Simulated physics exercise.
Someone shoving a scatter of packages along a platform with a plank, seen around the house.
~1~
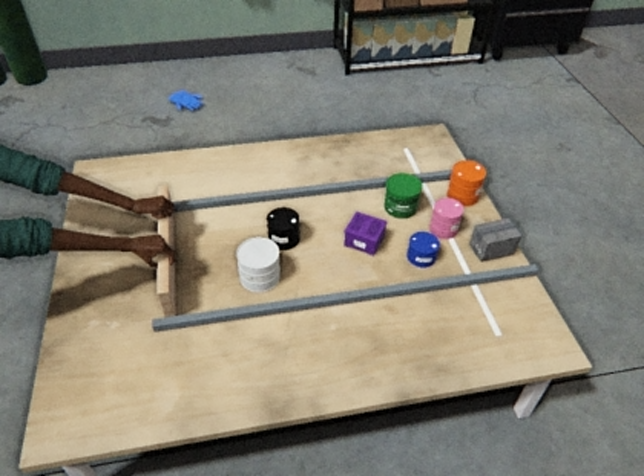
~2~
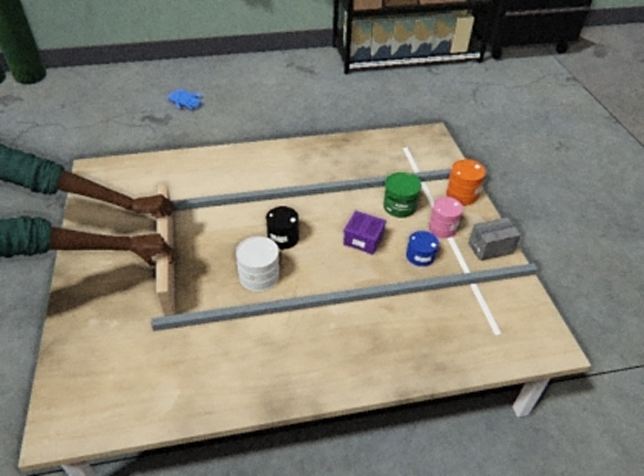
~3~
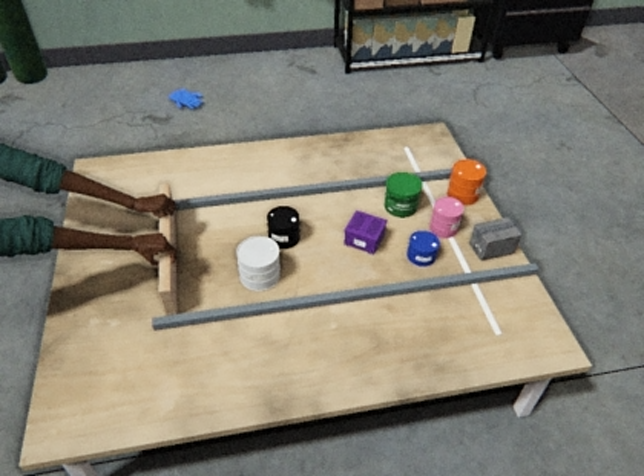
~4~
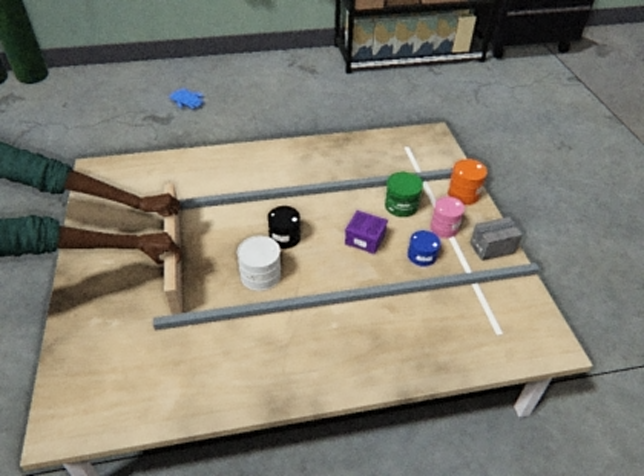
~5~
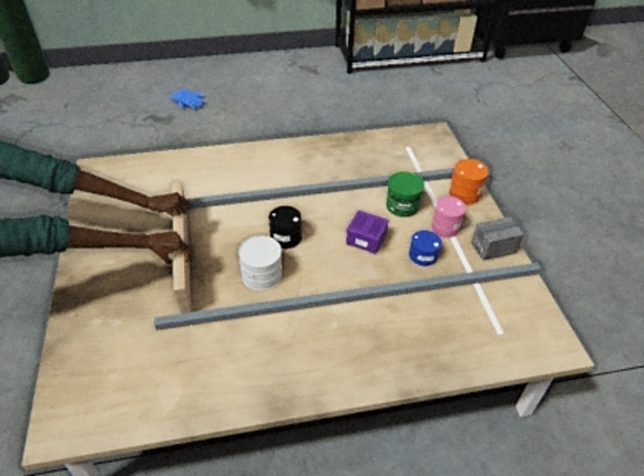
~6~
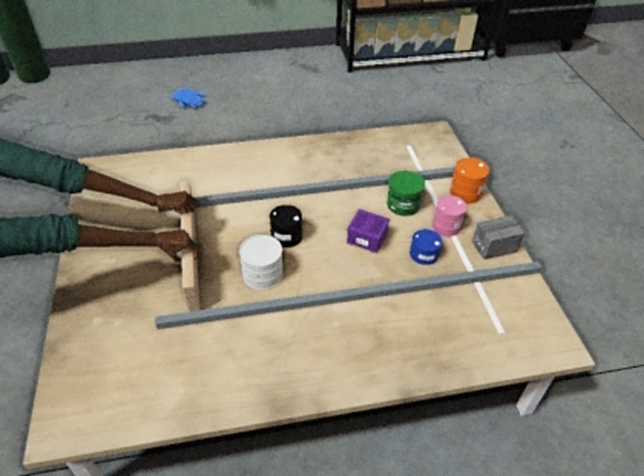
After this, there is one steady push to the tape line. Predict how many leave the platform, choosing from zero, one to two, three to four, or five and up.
One, maybe two go over.
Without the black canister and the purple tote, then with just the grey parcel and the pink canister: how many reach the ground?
Tally of falls: 1 for the first try, 0 for the second.
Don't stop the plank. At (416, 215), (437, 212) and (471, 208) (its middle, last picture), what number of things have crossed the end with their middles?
It would be 0, 1 and 4.
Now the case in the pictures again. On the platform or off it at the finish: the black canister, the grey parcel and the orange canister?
Here's how it goes: The black canister keeps its spot, the grey parcel topples off, the orange canister keeps its spot.
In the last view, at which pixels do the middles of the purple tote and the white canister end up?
Near (489, 222) and (484, 241).
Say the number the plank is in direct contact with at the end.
Contact count: 3.
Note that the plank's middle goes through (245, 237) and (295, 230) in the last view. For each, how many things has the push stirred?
1 by the first point, 2 by the second.
Soon after, none off yet; orange canister at rest near (469, 181); grey parcel at rest near (498, 238); pink canister at rest near (449, 216).
In the end, the number that fall off is one or two; gone, grey parcel.
